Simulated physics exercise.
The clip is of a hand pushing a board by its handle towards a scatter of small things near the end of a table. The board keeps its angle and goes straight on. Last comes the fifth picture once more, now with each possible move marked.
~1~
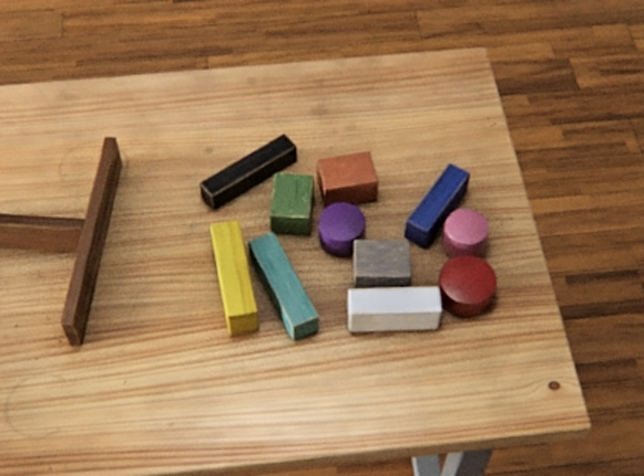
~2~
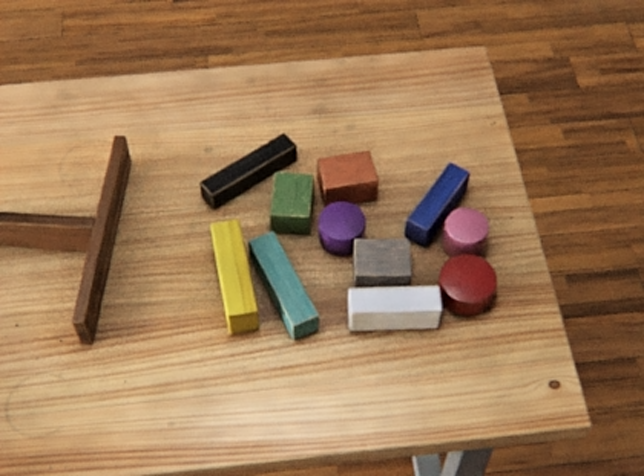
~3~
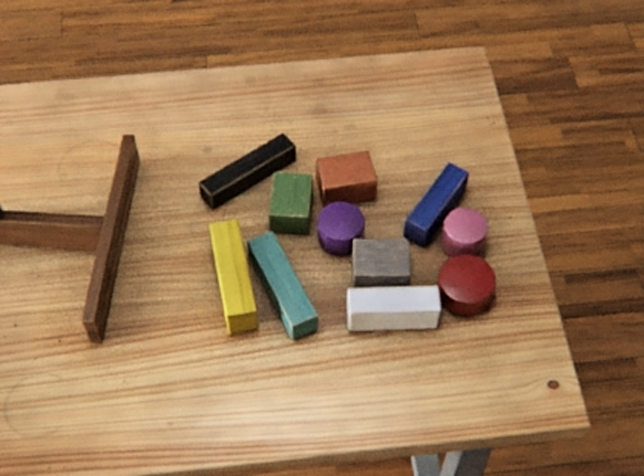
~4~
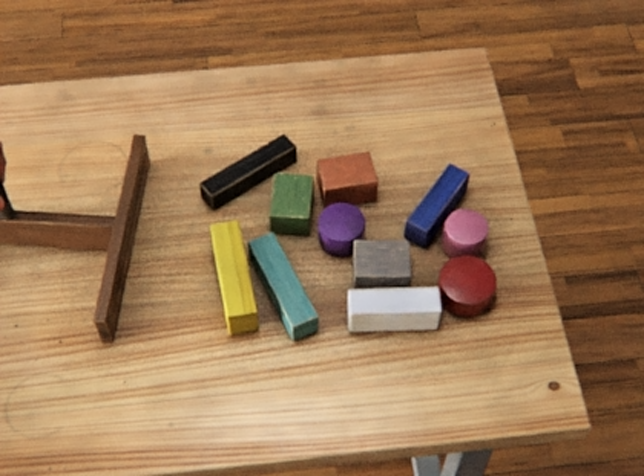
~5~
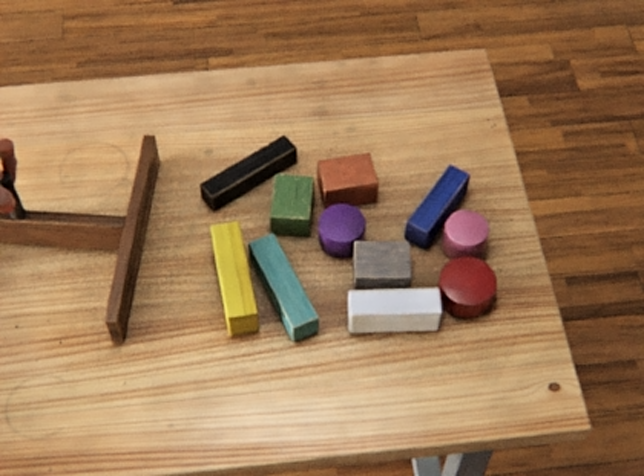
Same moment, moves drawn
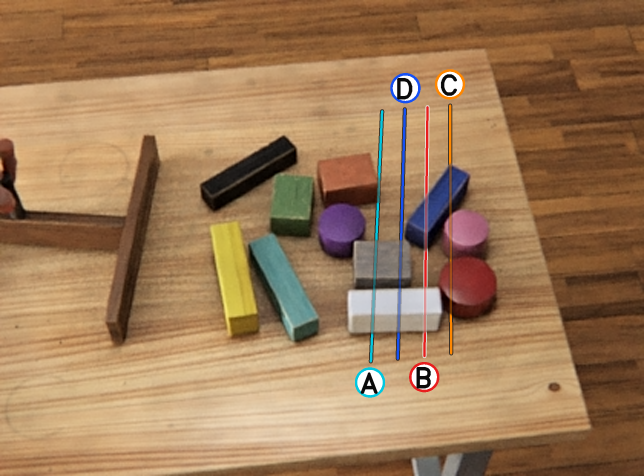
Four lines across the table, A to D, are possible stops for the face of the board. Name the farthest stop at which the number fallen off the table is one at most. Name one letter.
As far as mark D.
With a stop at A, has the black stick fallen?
No.
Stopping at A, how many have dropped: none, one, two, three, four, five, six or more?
In all, none.
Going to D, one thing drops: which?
The pink tin goes over.
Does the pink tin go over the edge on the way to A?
By then, no.
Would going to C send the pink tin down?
Yes.
On the marked copy, A at (377, 226); B at (426, 221); C at (451, 219); D at (402, 224).
Following D. Soon after the start, board (229, 213); black stick (270, 174); turquoise bar (290, 286).
Later, board (327, 204); pink tin (486, 243); blue stick (460, 211).
In the end, board (399, 198); pink tin over the edge; red tin (545, 289); one fallen.
As for the rest, A is within the limit but short; B drops three; C drops four.
